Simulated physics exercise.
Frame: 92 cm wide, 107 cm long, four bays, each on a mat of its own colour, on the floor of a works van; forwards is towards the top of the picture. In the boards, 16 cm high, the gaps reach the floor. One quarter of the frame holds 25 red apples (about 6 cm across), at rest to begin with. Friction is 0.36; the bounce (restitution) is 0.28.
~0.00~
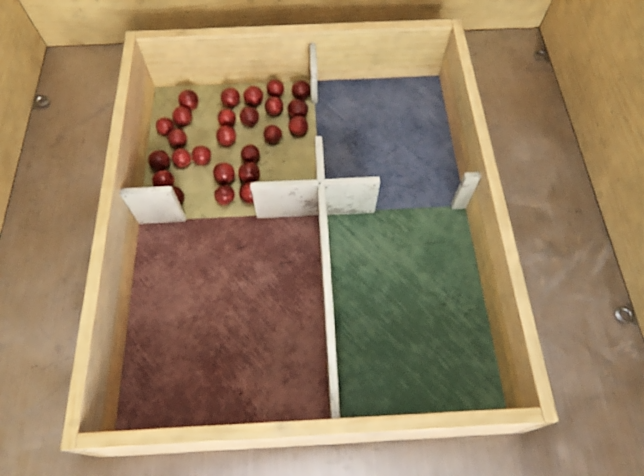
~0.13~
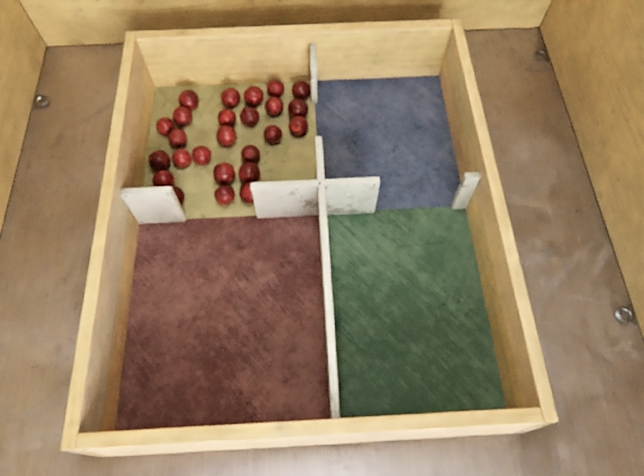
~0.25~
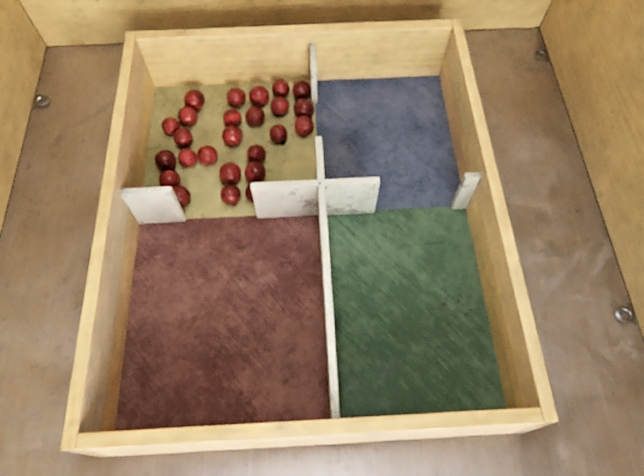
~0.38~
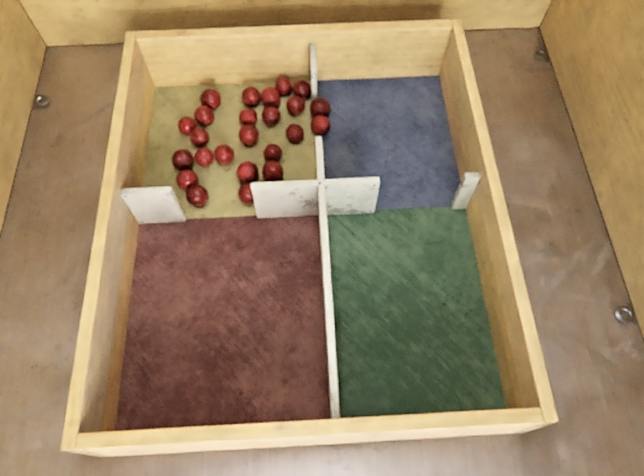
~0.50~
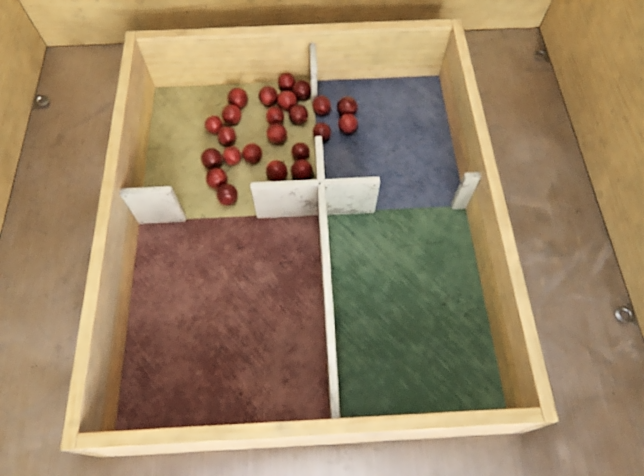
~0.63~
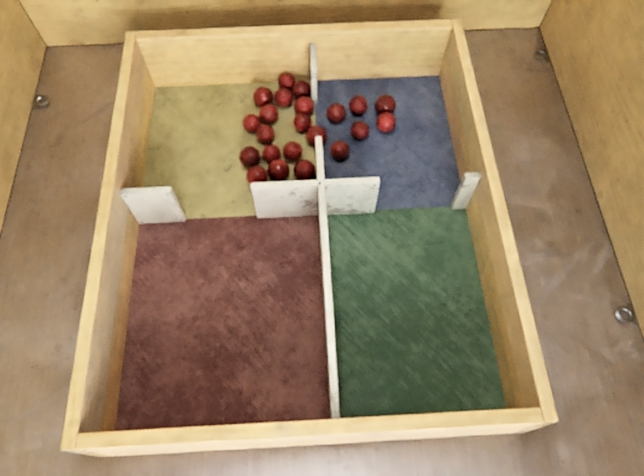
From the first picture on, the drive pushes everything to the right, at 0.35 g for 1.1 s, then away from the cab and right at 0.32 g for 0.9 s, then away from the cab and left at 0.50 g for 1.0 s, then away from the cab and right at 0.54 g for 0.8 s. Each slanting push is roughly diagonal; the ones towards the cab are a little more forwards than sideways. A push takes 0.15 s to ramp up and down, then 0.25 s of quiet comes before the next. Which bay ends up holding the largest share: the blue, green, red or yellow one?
The green one.
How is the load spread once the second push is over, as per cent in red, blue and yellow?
By that time it's red at 0 percent, blue at 60 percent and yellow at 20 percent.
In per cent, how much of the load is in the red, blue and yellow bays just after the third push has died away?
By that time it's red at 20 percent, blue at 30 percent and yellow at 20 percent.
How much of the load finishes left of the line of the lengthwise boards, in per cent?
I'd say close to 40 per cent.
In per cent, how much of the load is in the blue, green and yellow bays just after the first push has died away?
Blue 60, green 0, yellow 30 %.
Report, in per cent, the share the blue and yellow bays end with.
About: Blue 0, yellow 0 per cent.
After push 1 (1.34 s), 16 in the blue bay, 1 in the green bay and 8 in the yellow bay.
After push 2 (2.49 s), 14 in the blue bay, 5 in the green bay and 6 in the yellow bay.
After push 3 (3.74 s), 5 in the red bay, 7 in the blue bay, 9 in the green bay and 4 in the yellow bay.
After push 4 (4.79 s), 9 in the red bay, 1 in the blue bay and 15 in the green bay.
When it is over (at 5.52 s), 9 in the red bay, 1 in the blue bay and 15 in the green bay.
